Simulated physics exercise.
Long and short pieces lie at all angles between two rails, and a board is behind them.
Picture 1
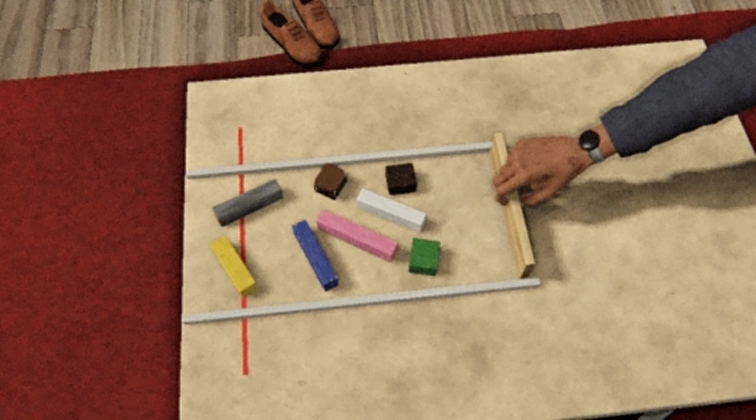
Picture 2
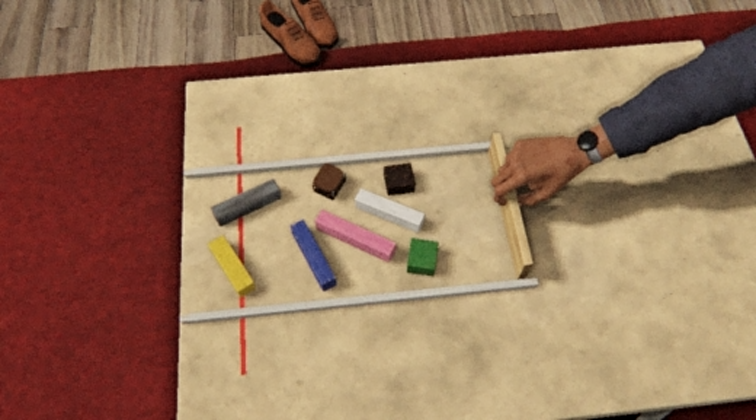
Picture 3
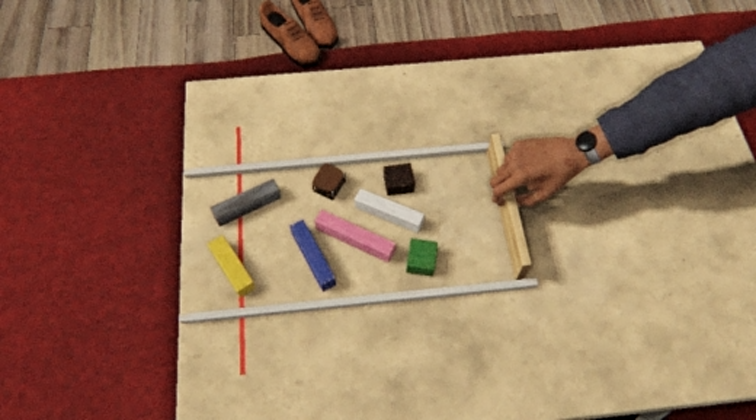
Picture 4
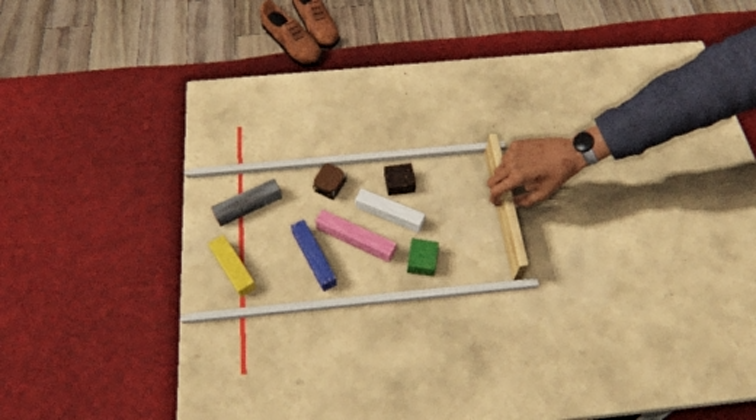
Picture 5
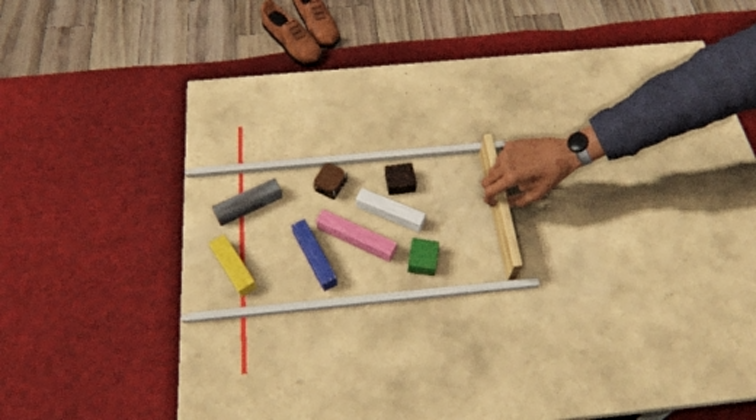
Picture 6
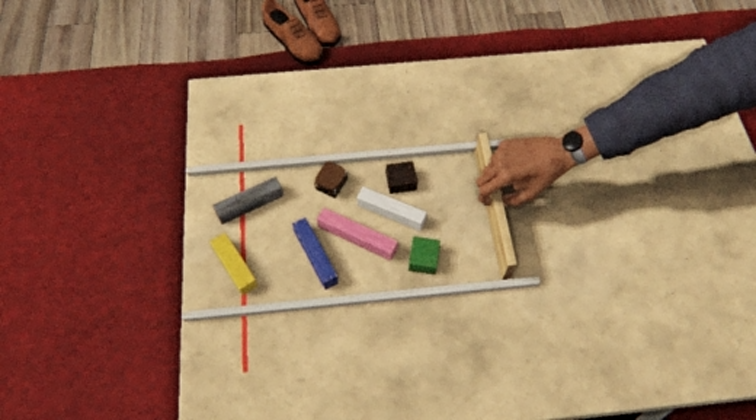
A hand slides a wooden board slightly left between two pale rails, while the coloured bars and blocks before it lie still.
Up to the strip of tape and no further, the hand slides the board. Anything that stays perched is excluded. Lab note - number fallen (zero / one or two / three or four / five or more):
Off the edge go just one or two.
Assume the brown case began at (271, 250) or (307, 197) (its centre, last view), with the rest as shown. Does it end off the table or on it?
The brown case would drop away in the first case and stay in place in the second.
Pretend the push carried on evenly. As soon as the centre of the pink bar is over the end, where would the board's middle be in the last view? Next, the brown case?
The middle is at (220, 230) when it's the pink bar, and at (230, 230) when it's the brown case.
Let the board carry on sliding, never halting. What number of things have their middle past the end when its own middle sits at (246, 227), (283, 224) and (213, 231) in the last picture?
Respectively 1, 0 and 5.
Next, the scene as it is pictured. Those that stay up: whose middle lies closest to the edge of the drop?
Result: The yellow bar.
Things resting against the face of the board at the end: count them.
I count 3 of them.
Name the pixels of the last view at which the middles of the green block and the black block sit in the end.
Near (229, 283) and (227, 191).
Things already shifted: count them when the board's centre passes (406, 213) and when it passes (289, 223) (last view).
Moved so far: 4, then 8.
Soon after, none off yet; yellow bar at rest near (234, 264); grey stick at rest near (249, 200); blue bar at rest near (315, 253).
After that, none off yet; yellow bar at rest near (234, 264); grey stick displaced a little near (230, 204); blue bar displaced a little near (279, 262).
In the end, the number that fall off is one or two; gone, grey stick.
